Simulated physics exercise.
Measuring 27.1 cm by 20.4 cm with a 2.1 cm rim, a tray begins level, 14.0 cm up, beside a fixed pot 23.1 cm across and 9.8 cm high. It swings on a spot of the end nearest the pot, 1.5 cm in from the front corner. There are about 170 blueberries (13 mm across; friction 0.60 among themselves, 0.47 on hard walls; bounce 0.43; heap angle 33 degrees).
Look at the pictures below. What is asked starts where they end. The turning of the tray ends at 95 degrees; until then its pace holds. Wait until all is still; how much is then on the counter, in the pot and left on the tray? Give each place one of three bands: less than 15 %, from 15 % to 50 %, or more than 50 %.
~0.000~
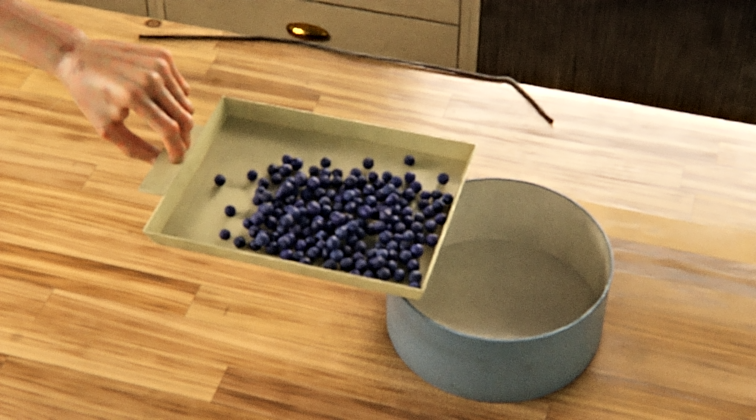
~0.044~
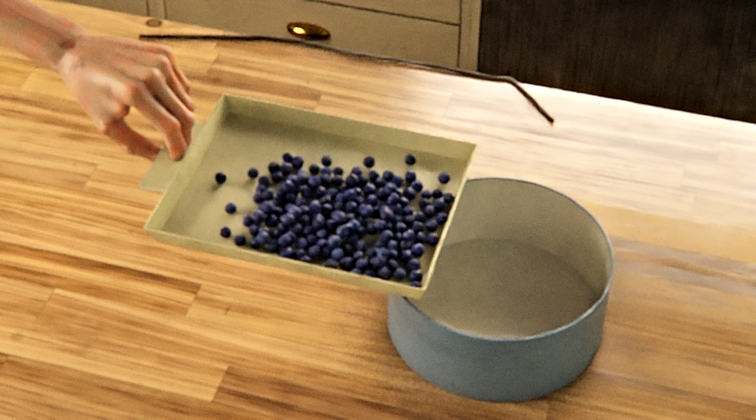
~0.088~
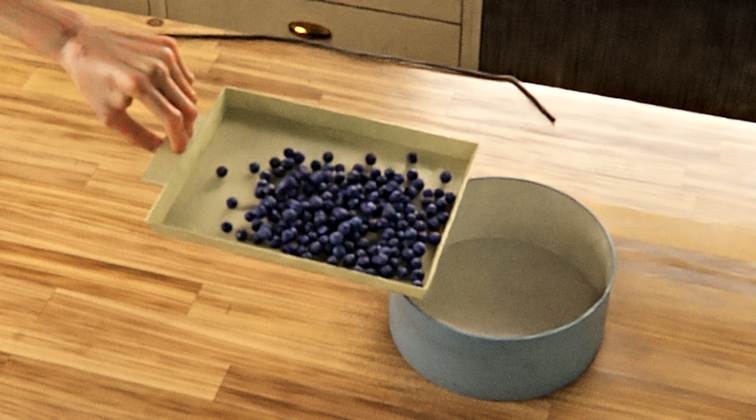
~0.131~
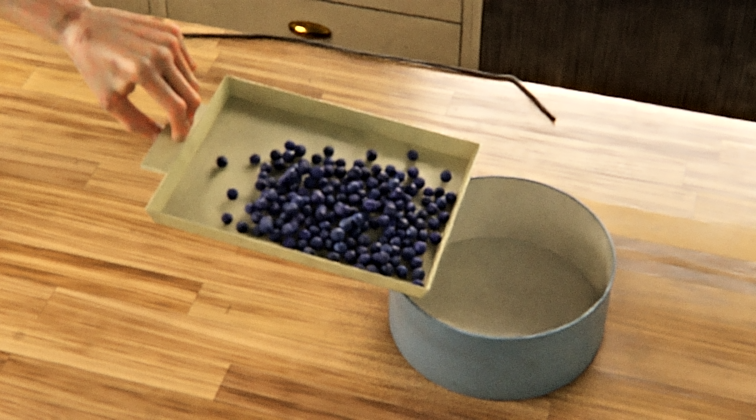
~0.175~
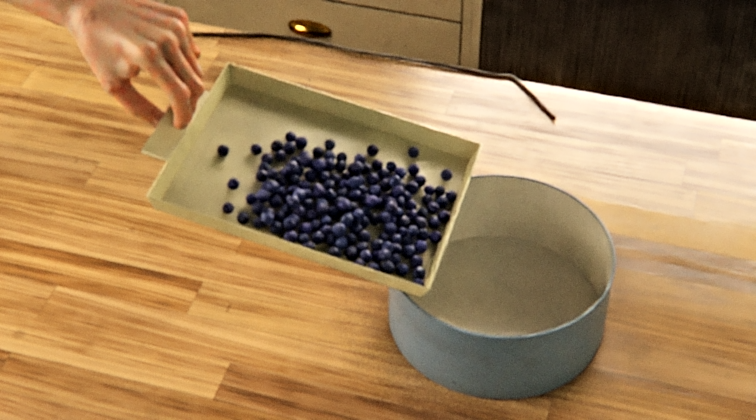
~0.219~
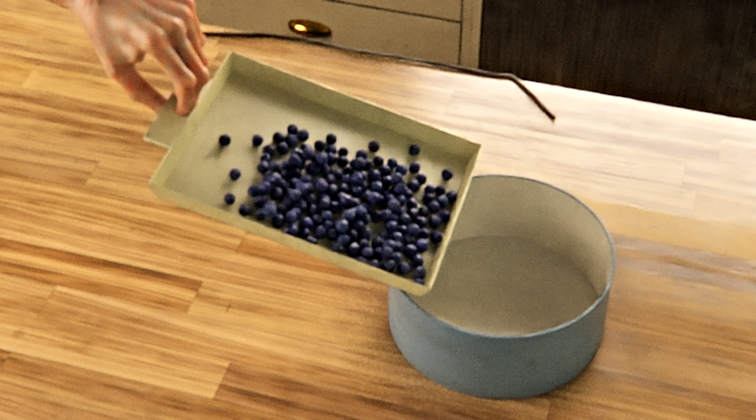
As I see it, counter: I expect a mere dribble of the load there; pot: I expect the major share of the load there; tray: I expect a mere dribble of the load there.
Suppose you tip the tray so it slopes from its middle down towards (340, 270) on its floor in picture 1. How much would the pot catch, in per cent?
The share would be about 0 percent.
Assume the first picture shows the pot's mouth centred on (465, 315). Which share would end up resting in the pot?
Something like 60 per cent would settle in it.
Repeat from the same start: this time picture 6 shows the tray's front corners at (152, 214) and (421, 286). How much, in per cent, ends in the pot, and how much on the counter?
Pot 0, counter 100.
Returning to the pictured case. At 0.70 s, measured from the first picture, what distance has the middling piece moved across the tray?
Around 3 centimetres.
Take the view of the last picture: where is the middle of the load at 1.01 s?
Roughly pixel (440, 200).
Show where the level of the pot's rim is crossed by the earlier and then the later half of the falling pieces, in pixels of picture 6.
Earlier half at about (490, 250), later half at about (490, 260) in pixels.
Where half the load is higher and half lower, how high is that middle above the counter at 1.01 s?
Median height: Approx. 18 cm.
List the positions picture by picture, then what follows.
Tray tilt 0 degrees, front corners at (152, 228) and (418, 284); middle of the pieces at (336, 218); pot at (499, 254), in the first frame.
Tray tilt 1 degrees, front corners at (153, 225) and (419, 284); middle of the pieces at (337, 217), in the second frame.
Tray tilt 3 degrees, front corners at (154, 218) and (422, 283); middle of the pieces at (338, 214), in the third frame.
Tray tilt 6 degrees, front corners at (155, 206) and (423, 283), lowest corner right back; middle of the pieces at (339, 209), in the fourth frame.
Tray tilt 9 degrees, front corners at (156, 193) and (424, 282), lowest corner right back; middle of the pieces at (340, 204), in the fifth frame.
Tray tilt 13 degrees, front corners at (158, 181) and (425, 282), lowest corner right back; middle of the pieces at (341, 199); pot at (501, 251). Its pace works out near 80 degrees a second, in the sixth frame.
Then, at 0.70 s, tilt 52 degrees; the tray holds 100 %, the pot 0 %.
After 1.01 s, tilt 78 degrees; the tray holds 90 %, the pot 10 %.
After 1.43 s, tilt 95 degrees; the tray holds 0 %, the pot 95 %.
At rest (2.1 s), counter 5 %, pot 95 %, tray 0 %.
